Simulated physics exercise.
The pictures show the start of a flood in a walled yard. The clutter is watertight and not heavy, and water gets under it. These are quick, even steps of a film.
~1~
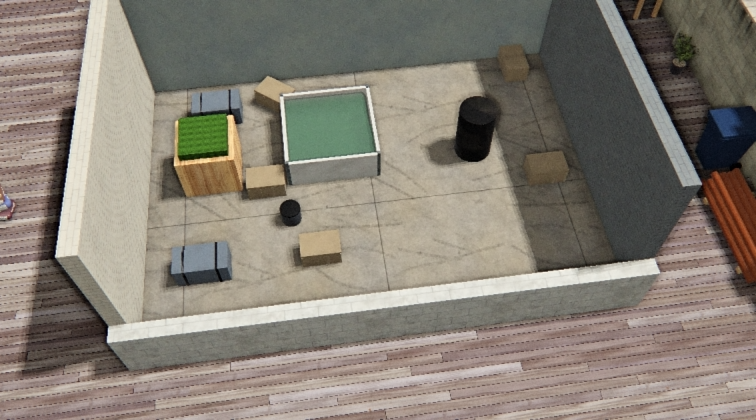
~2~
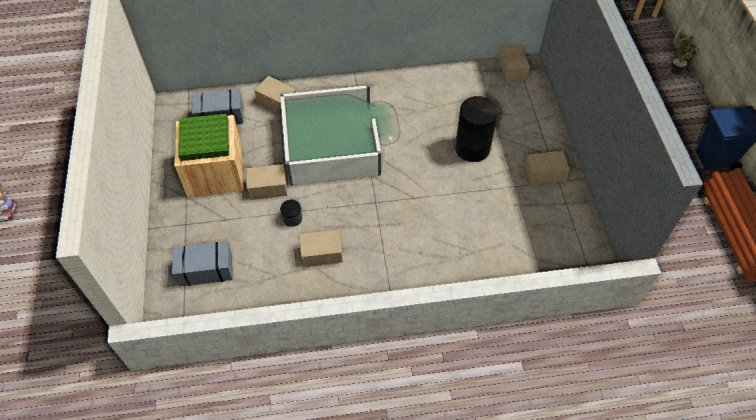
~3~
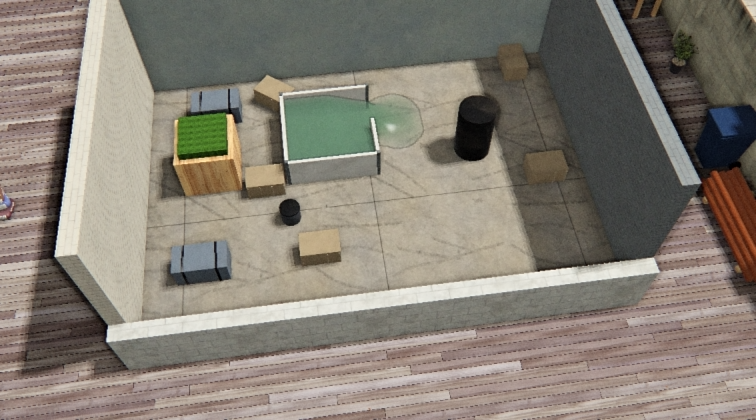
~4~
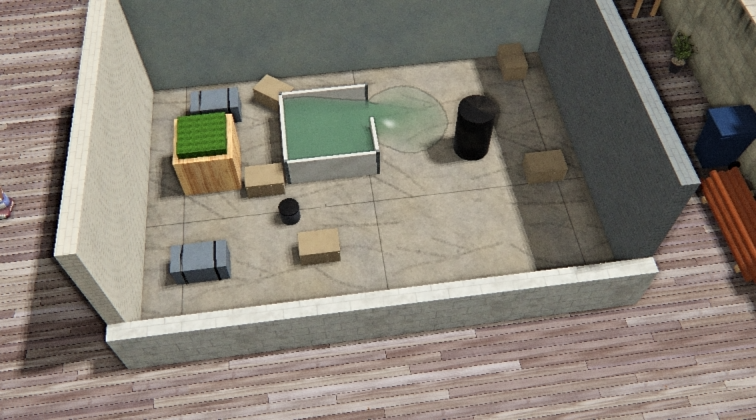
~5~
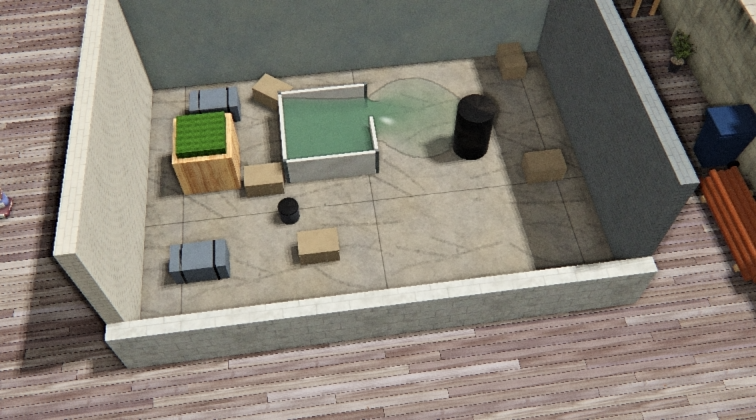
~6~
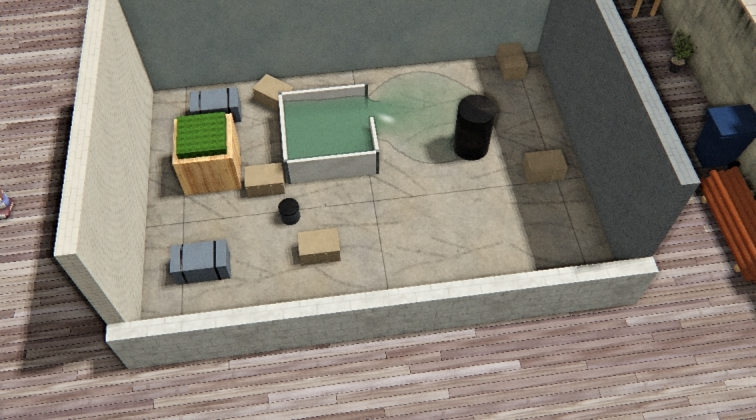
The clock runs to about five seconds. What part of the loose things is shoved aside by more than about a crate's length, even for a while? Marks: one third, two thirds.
It is not even a third.
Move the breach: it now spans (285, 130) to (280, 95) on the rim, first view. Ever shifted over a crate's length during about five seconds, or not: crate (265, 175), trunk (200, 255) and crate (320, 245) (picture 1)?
One after the other: Yes, pushed that far, under that.
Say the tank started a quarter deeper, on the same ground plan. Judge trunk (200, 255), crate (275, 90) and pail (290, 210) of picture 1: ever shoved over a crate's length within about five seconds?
In that order: Less than that, no, under that.
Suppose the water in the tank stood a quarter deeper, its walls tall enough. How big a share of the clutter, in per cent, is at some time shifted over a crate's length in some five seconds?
I make it 20 per cent.
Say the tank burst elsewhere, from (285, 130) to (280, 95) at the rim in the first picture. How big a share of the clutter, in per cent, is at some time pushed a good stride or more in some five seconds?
Roughly 50 per cent.
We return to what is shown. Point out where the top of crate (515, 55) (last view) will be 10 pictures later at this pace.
Around (540, 54).
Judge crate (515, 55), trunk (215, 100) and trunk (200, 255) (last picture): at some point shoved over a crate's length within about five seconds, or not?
One after the other: That far or more, short of that, not that far.
A moment on, 0 of 8 are well off their spots; 0 afloat.
Next, 0 of 8 are well off their spots; 1 afloat.
Later, 1 of 8 are well off their spots; 1 afloat.
In the end, 2 of 8 are well off their spots, and 2 have been at some point; 2 afloat.
